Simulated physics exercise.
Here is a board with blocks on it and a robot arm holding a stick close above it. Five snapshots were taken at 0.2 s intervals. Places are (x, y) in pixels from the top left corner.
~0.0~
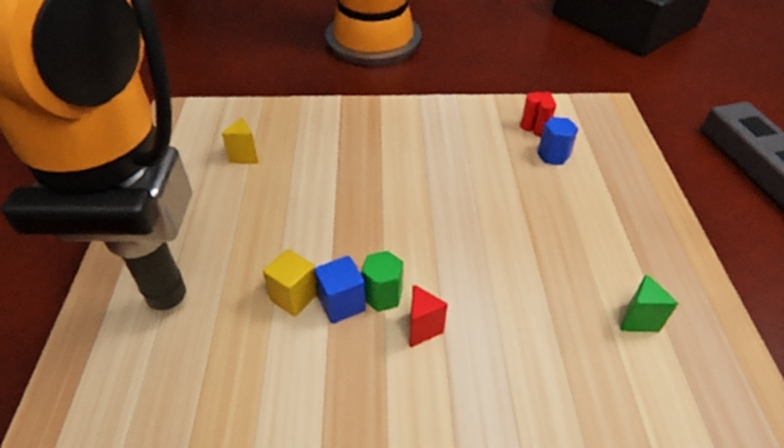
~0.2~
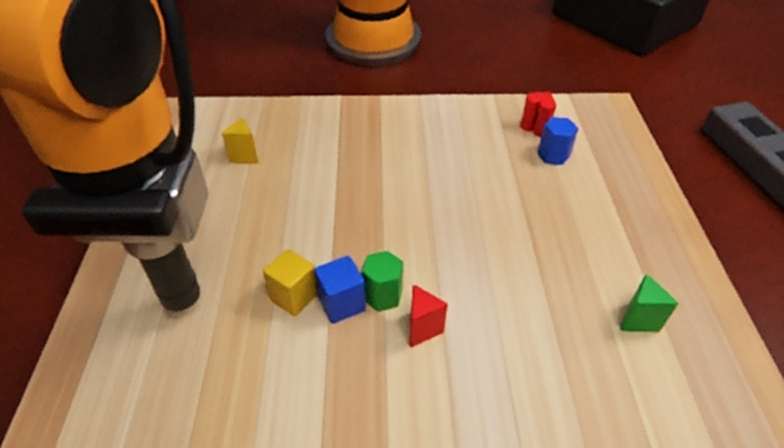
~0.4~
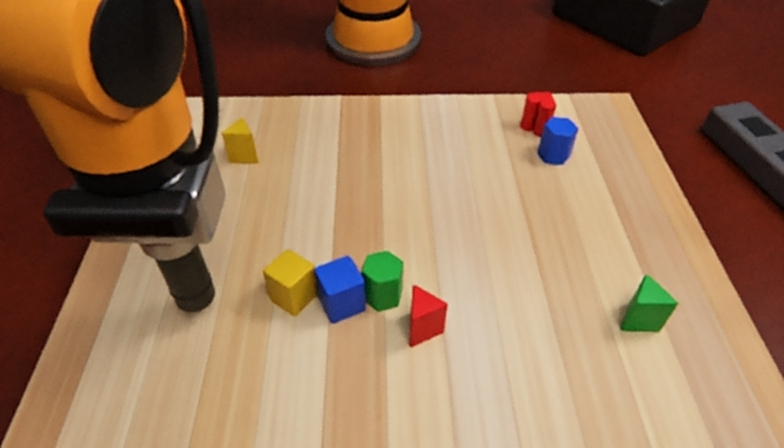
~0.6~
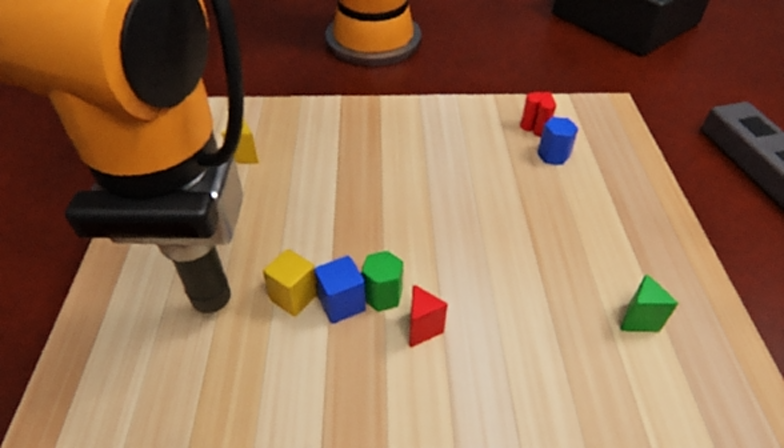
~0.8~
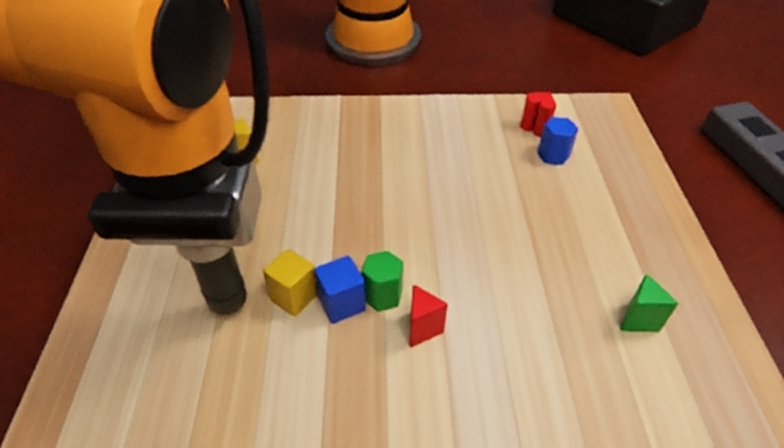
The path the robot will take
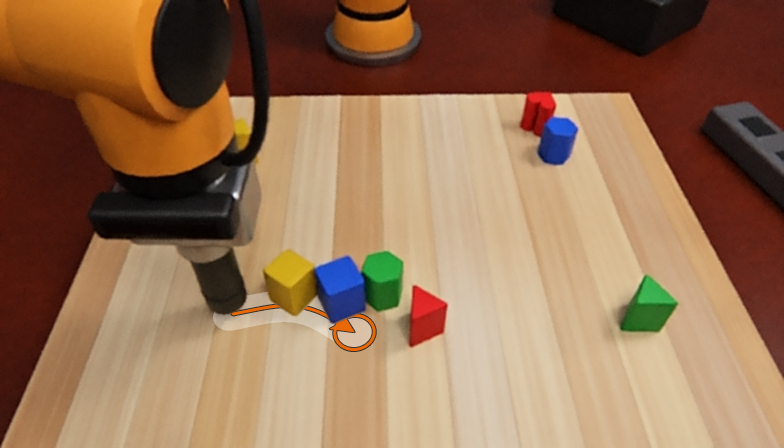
An orange and black robot arm holds a dark stick upright over the left side of a pale wooden board, seen from above at an angle. A yellow cube, blue cube, green six-sided block and red triangular block sit near the middle, with yellow, red, blue and green pieces farther out. The arm slides the stick slowly rightward toward the yellow cube, while the blocks and camera stay still.
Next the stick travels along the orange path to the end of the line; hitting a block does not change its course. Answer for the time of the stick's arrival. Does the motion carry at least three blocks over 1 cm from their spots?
Short answer: Yes.
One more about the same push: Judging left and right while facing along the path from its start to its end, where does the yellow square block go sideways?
Taking start-to-end as forward, the block's sideways shift goes to the left.
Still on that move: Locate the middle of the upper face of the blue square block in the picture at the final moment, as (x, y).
My estimate: (388, 285).
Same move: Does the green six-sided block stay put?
Short answer: No.
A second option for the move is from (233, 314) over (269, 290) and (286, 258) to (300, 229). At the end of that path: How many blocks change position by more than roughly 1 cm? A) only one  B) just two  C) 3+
Answer: A.
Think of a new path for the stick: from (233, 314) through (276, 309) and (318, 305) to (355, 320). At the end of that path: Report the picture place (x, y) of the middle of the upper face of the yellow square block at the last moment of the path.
Around pixel (320, 244).
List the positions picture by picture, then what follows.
Tip of the stick at (167, 295), middles of tops, yellow square block at (288, 267), blue square block at (339, 274), green six-sided block at (383, 265), red triangular piece at (425, 302), in the first picture.
Stick at (181, 296), nothing pushed, in the second picture.
Stick at (196, 297), nothing pushed, in the third picture.
Stick at (212, 298), nothing pushed, in the fourth picture.
Stick at (228, 299), yellow square block at (288, 267), blue square block at (339, 274), green six-sided block at (383, 265), red triangular piece at (425, 302), in the fifth picture.
The line goes from (233, 314) by way of (277, 306) and (319, 312) to (355, 332).
What follows on the original path. One third of the way, stick at (274, 291); yellow square block at (303, 257).
Two thirds of the way, stick at (317, 297); yellow square block at (317, 247); blue square block at (355, 276); green six-sided block at (395, 264), turned 15° anticlockwise.
At the end, stick at (353, 318); yellow square block at (317, 247); blue square block at (388, 285), turned 15° anticlockwise; green six-sided block at (415, 260), turned 45° anticlockwise; red triangular piece unmoved.
